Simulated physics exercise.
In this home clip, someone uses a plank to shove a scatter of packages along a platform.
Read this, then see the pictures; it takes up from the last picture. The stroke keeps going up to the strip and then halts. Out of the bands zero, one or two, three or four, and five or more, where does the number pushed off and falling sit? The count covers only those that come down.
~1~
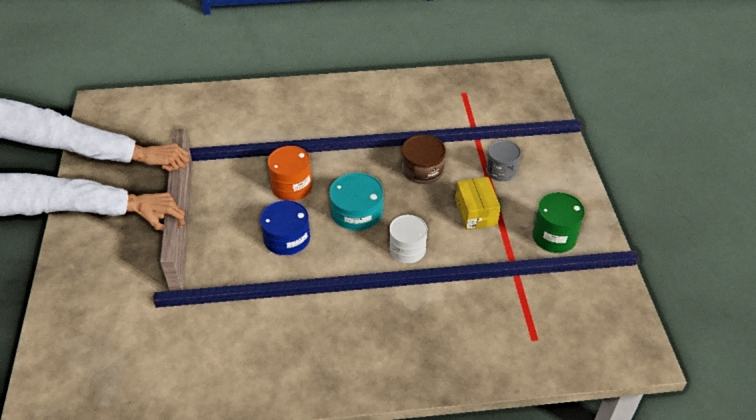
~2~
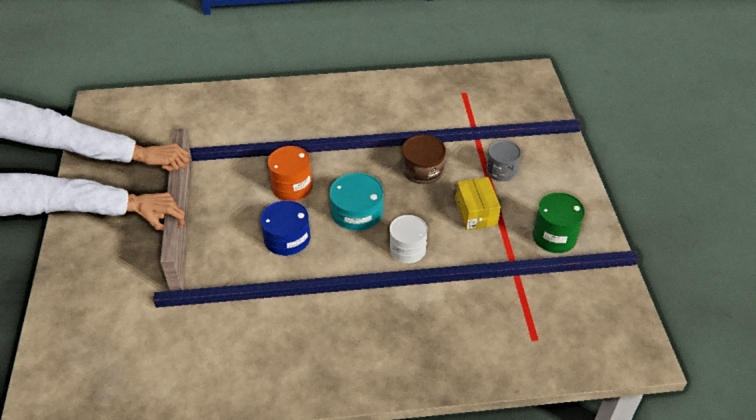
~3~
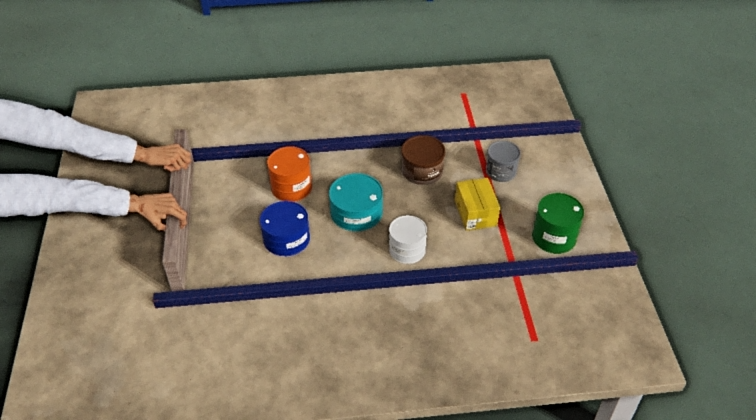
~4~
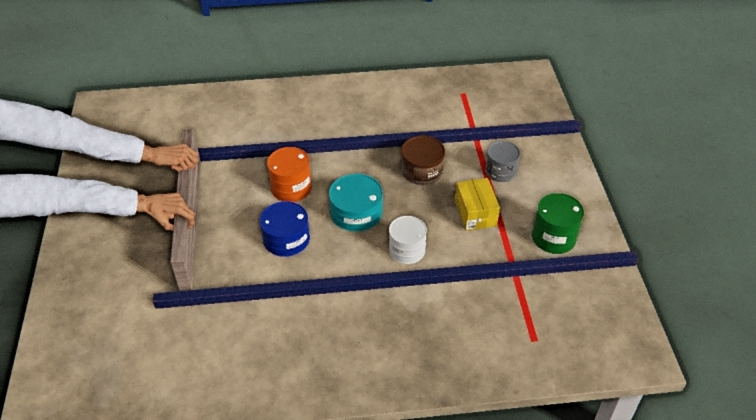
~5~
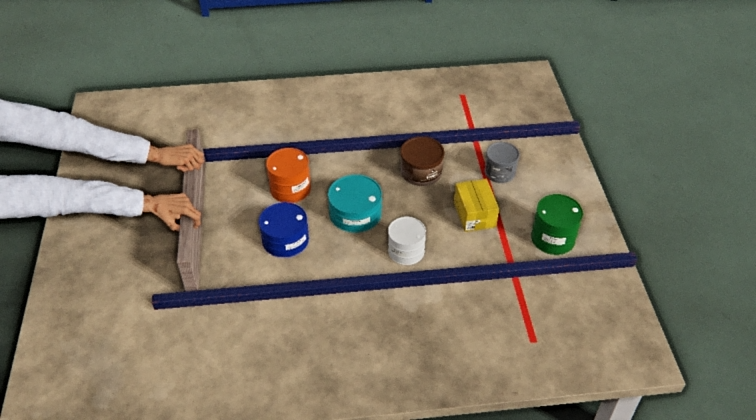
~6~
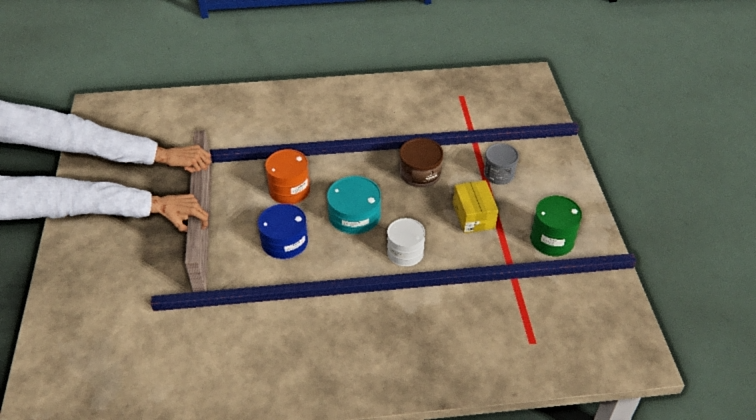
Nothing goes over.
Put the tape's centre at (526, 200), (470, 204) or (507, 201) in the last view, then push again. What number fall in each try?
1, 0, 0.
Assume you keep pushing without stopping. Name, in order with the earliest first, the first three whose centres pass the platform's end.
I'd say the grey pail leads, followed by the yellow box, then the brown pail.
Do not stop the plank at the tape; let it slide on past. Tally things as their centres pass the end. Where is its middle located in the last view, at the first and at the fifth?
First at (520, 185), next at (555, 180).
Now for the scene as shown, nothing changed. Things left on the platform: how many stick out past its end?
I get 0.
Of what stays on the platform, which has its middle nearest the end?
Grey pail - nearest.
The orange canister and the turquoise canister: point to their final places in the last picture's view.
Around (503, 155) and around (540, 181).
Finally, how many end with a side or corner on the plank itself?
Count recorded: 3.
Soon after, none off yet; green canister at rest near (556, 226); grey pail at rest near (501, 164); yellow box at rest near (475, 207).
After that, none off yet; green canister at rest near (556, 226); grey pail at rest near (501, 164); yellow box displaced a little near (487, 208).
In the end, the number that fall off is zero.
